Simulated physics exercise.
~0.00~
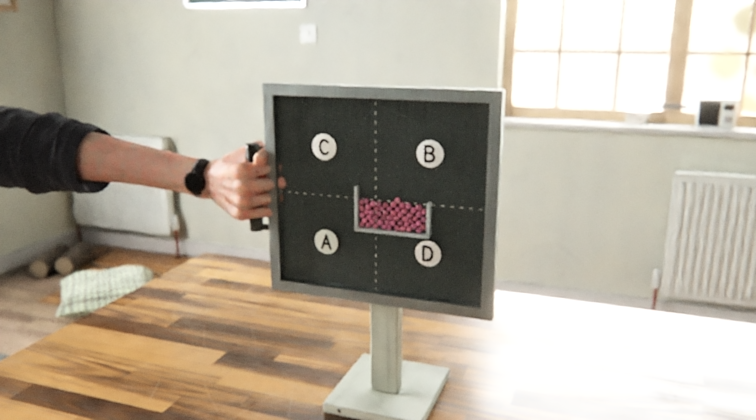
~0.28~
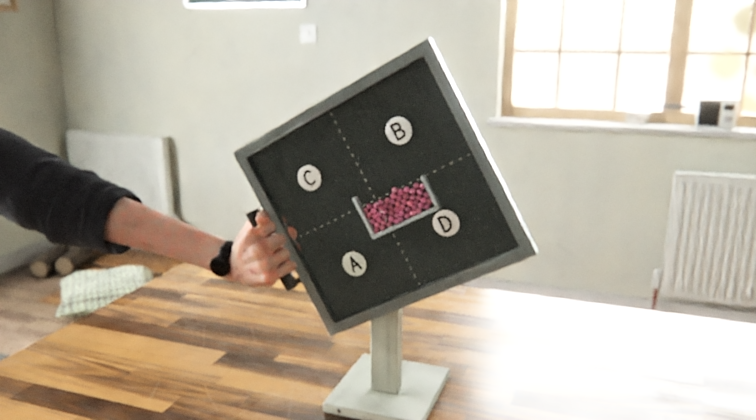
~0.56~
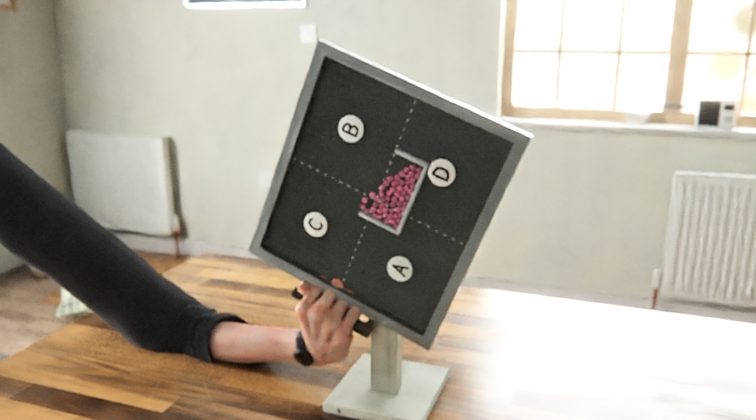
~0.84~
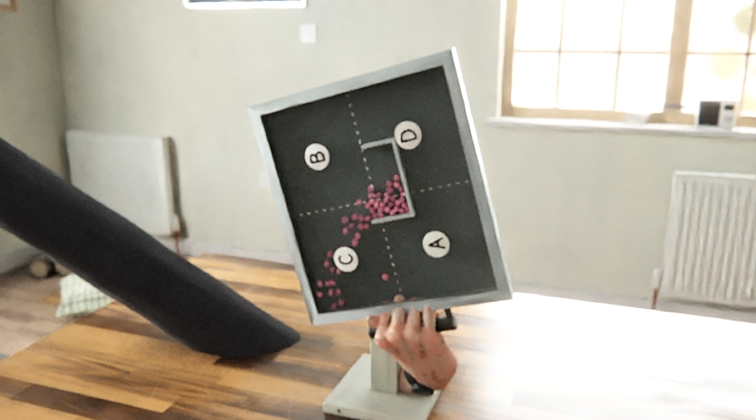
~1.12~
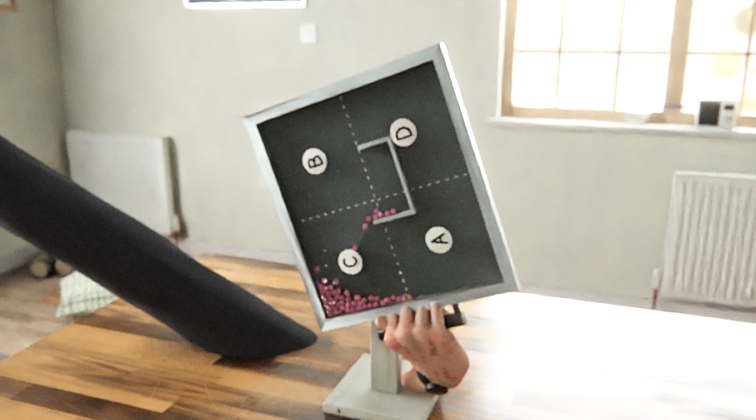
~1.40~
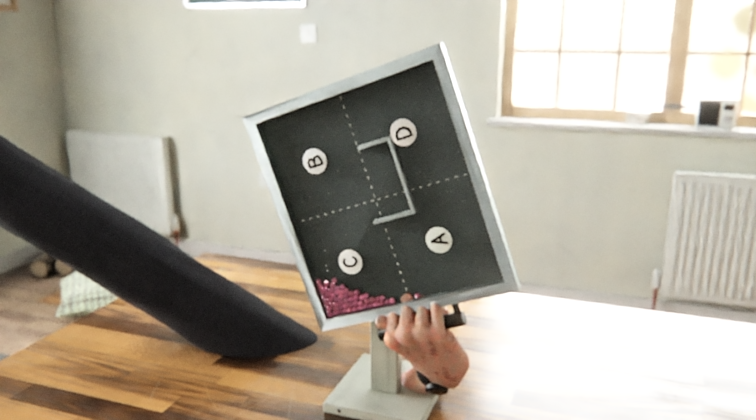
A square, dark-faced board on a stand starts upright, with small pink beads resting in an open-topped tray near its centre, among quarters lettered A, B, C and D. A hand gripping the left edge begins turning it anticlockwise. As the board tips further, the tray swings onto its side and the beads slump towards its open end. The hand travels round beneath the board, and beads spill out past the letter C towards the lowest corner. The turning stops, and the last few trickle down. Finally, all the beads lie still, heaped in C's corner, leaving the tray empty.
